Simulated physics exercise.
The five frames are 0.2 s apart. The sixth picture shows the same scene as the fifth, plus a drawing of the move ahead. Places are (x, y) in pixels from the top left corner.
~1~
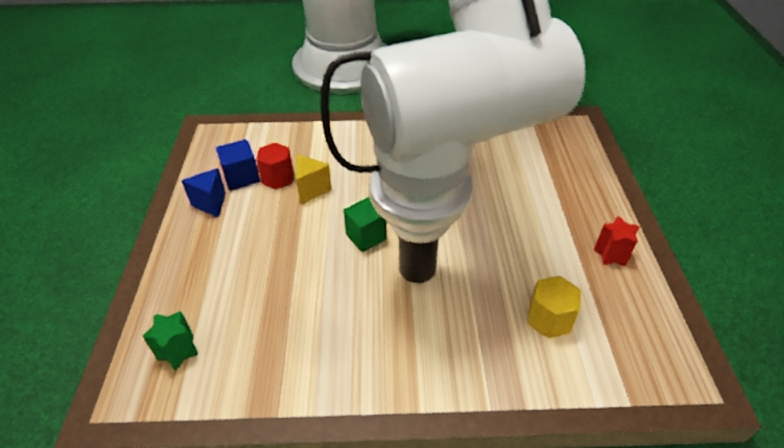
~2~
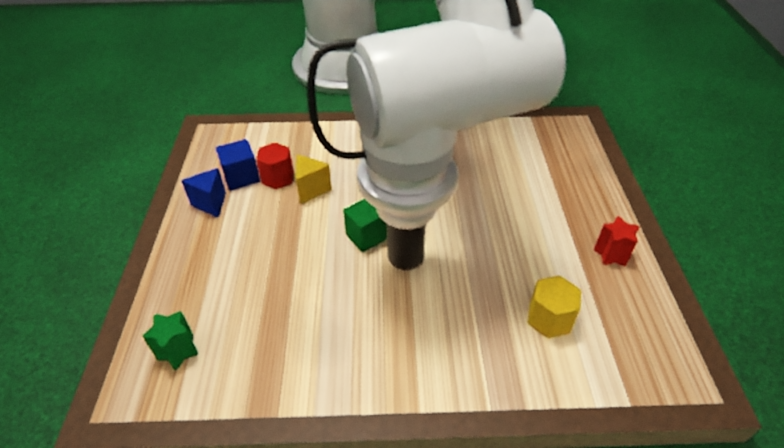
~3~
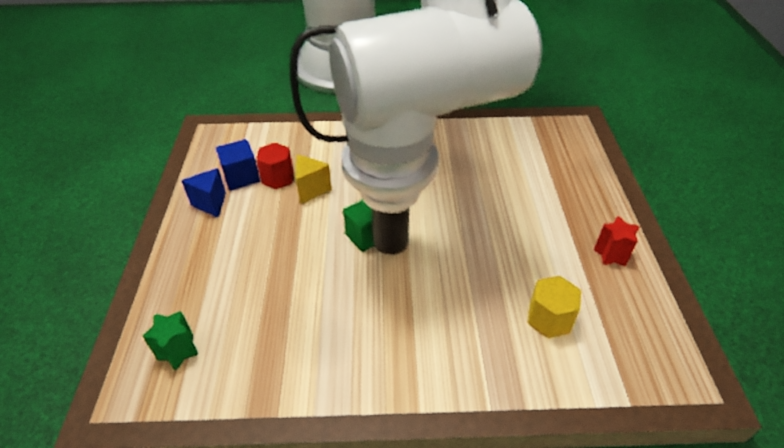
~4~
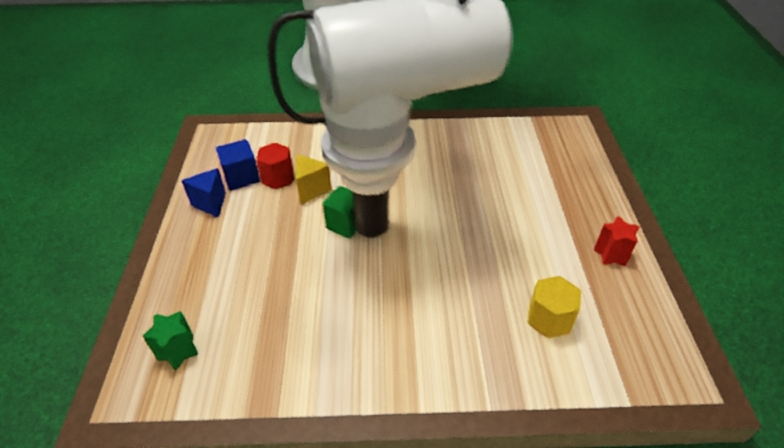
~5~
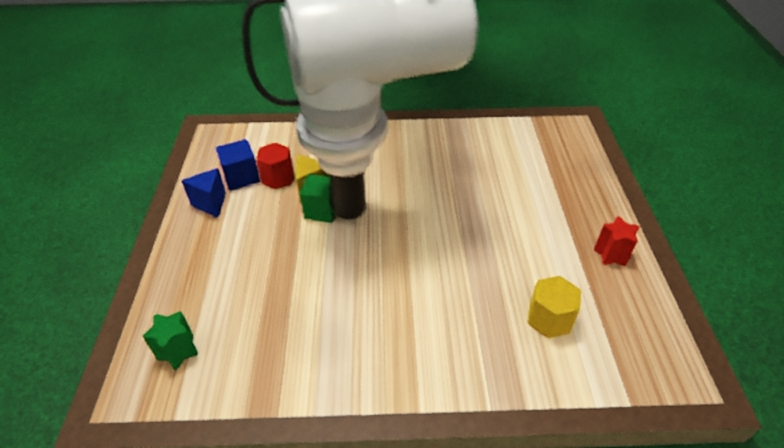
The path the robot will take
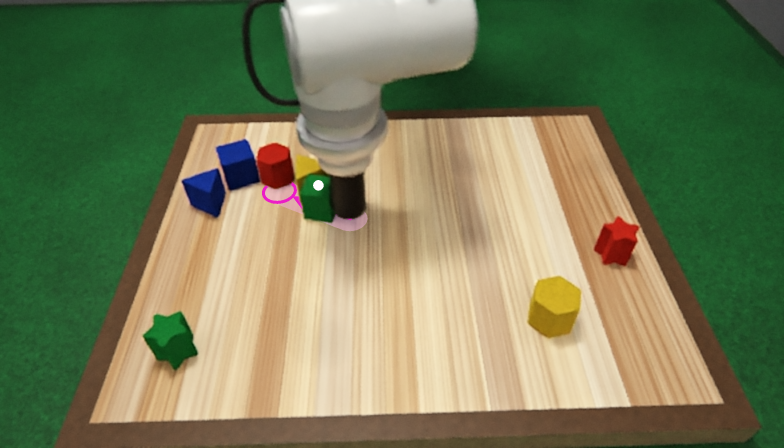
On a wooden board with colored blocks scattered around, a white robot arm moved its dark stick up and left to the green cube, then pushed it over beside the yellow triangular block.
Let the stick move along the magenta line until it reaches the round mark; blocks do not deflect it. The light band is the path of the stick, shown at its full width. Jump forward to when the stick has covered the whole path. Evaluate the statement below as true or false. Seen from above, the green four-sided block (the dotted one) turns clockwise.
My answer: False.
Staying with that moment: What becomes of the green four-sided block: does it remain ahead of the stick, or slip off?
It remains before the stick.
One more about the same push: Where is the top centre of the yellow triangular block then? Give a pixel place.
The middle of its upper face will lie at (300, 152).
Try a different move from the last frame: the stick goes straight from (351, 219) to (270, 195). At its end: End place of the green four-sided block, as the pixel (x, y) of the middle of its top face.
The middle of its upper face will lie at (231, 171).
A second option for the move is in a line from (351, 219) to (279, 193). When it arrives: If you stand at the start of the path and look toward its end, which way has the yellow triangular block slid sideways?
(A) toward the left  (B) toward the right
I choose B.
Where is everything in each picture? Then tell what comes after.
Stick tip at (417, 269); block tops, blue four-sided block at (235, 151); red six-sided block at (273, 153); yellow triangular block at (308, 165); green four-sided block at (365, 211), in the first frame.
Stick at (406, 256); blocks unchanged, in the second frame.
Stick at (391, 241); blocks unchanged, in the third frame.
Stick at (372, 225); green four-sided block at (343, 199), in the fourth frame.
Stick at (350, 208); blue four-sided block at (235, 151); red six-sided block at (273, 153); yellow triangular block at (308, 165); green four-sided block at (318, 185), in the fifth frame.
Path on the board, straight from (351, 219) to (279, 191); the dot is on the green four-sided block.
The first path, step by step. Halfway along, stick at (311, 193); yellow triangular block at (299, 159), turned 40° clockwise; green four-sided block at (278, 176).
At the end, stick at (277, 180); blue four-sided block in place; red six-sided block at (268, 146); yellow triangular block at (300, 152), turned 50° clockwise; green four-sided block at (241, 171), turned 35° anticlockwise.
